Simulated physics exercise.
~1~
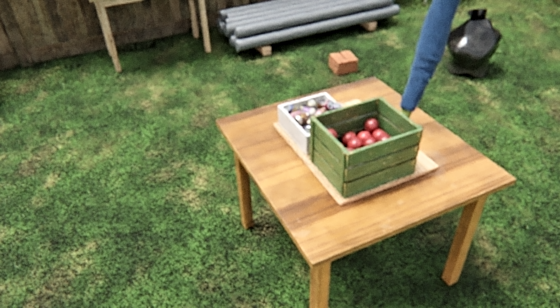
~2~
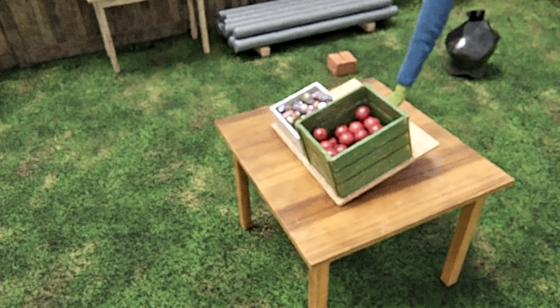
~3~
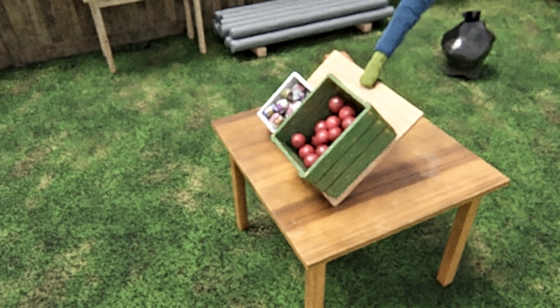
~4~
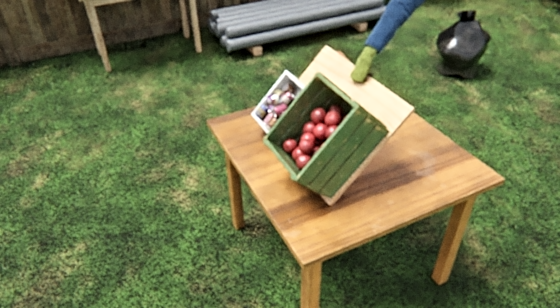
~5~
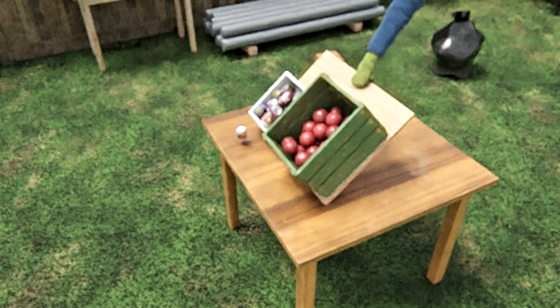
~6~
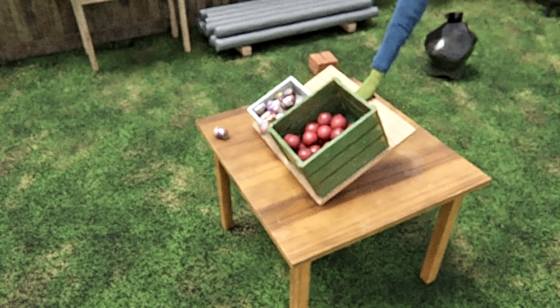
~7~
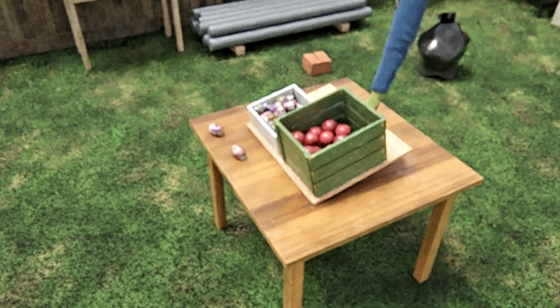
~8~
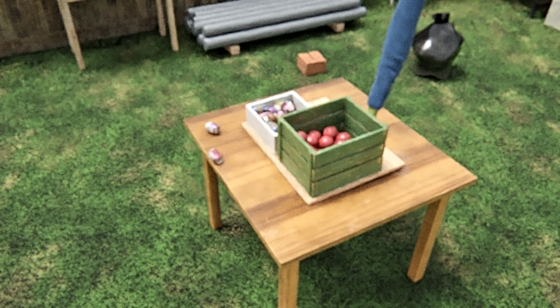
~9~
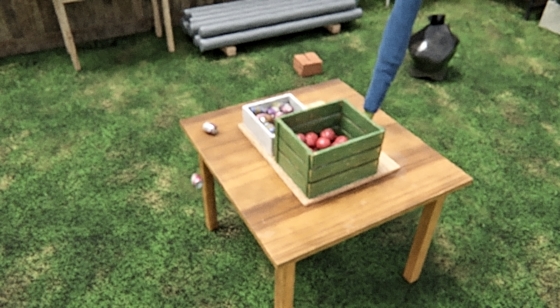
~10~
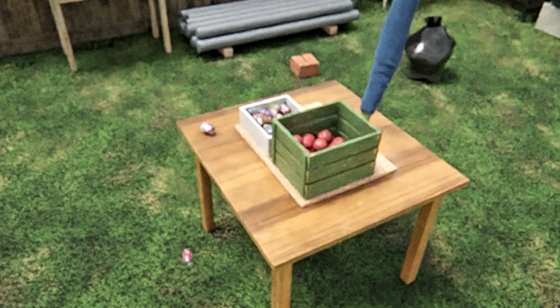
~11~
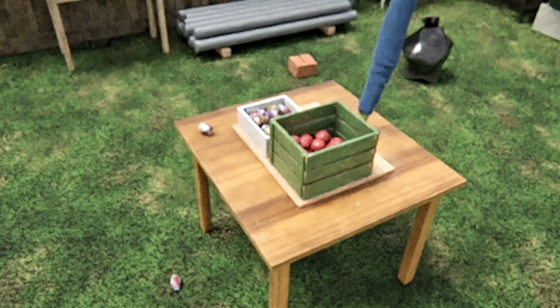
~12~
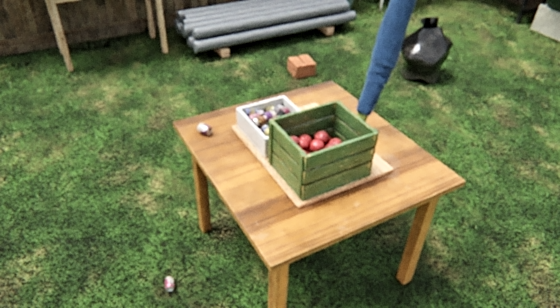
At the start, a green basket of red apples and a smaller white basket of mini cans sit on a plywood board on a wooden table in a grassy yard. A gloved hand in a blue sleeve raises the board's right side, tipping both baskets steeply to the left. One can drops from the white basket onto the table, and as the hand lowers the board, a second follows. With the board flat again, one can rolls off the left edge and lands on the grass. The other stays on the tabletop, and the apples remain in their basket.
